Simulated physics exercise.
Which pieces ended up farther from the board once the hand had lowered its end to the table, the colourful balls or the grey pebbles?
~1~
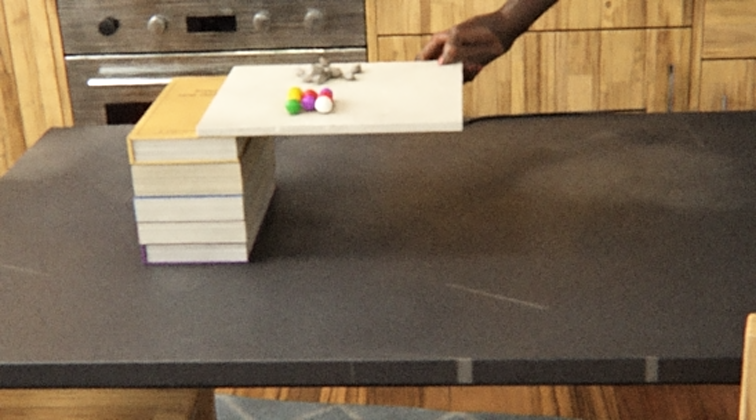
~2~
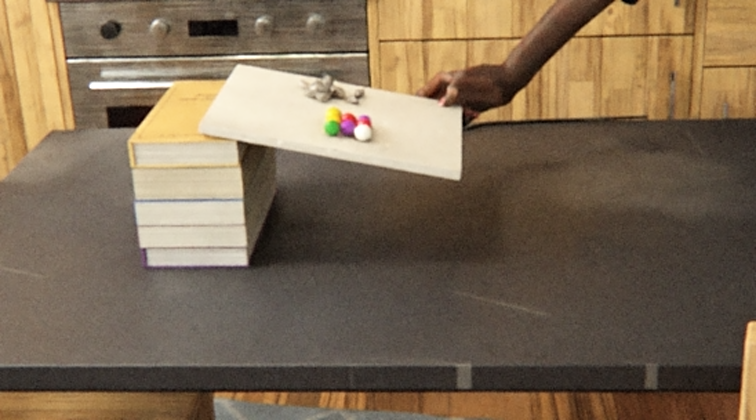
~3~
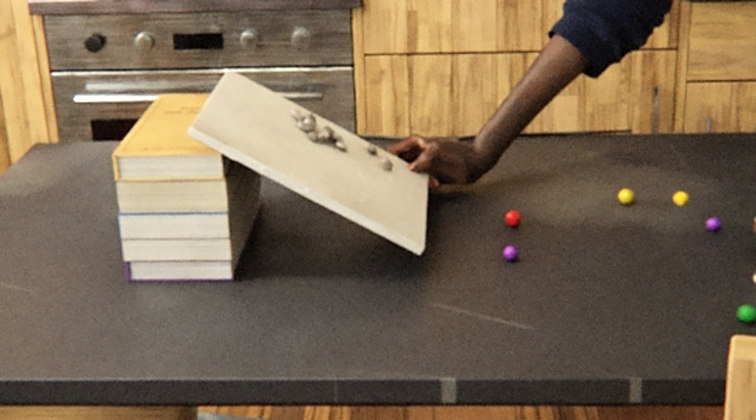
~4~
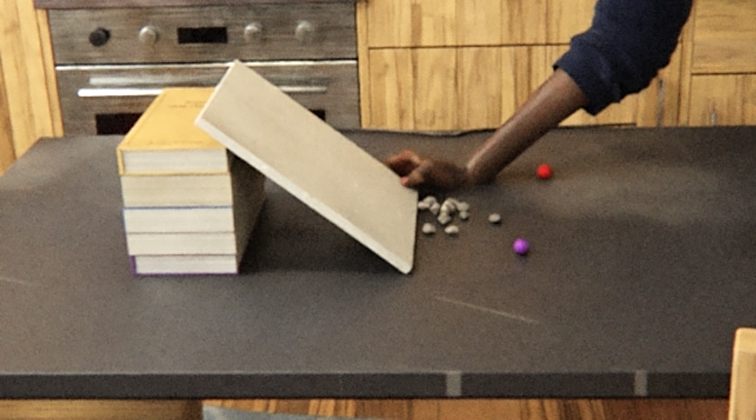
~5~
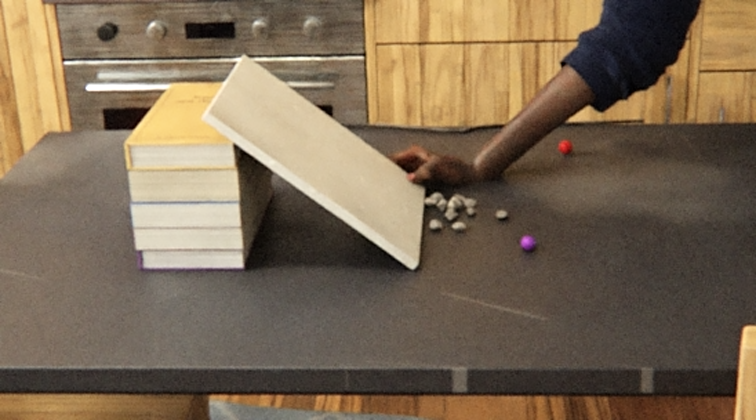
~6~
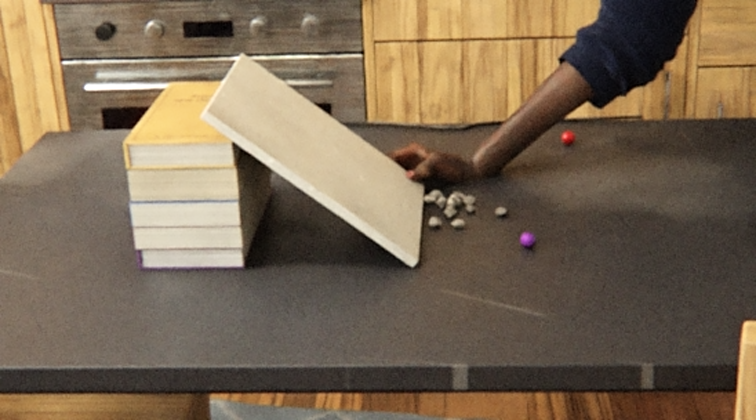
The colourful balls ended up farther away, rolling well across the table with most of them going out of sight, while the grey pebbles stayed close to the foot of the board.
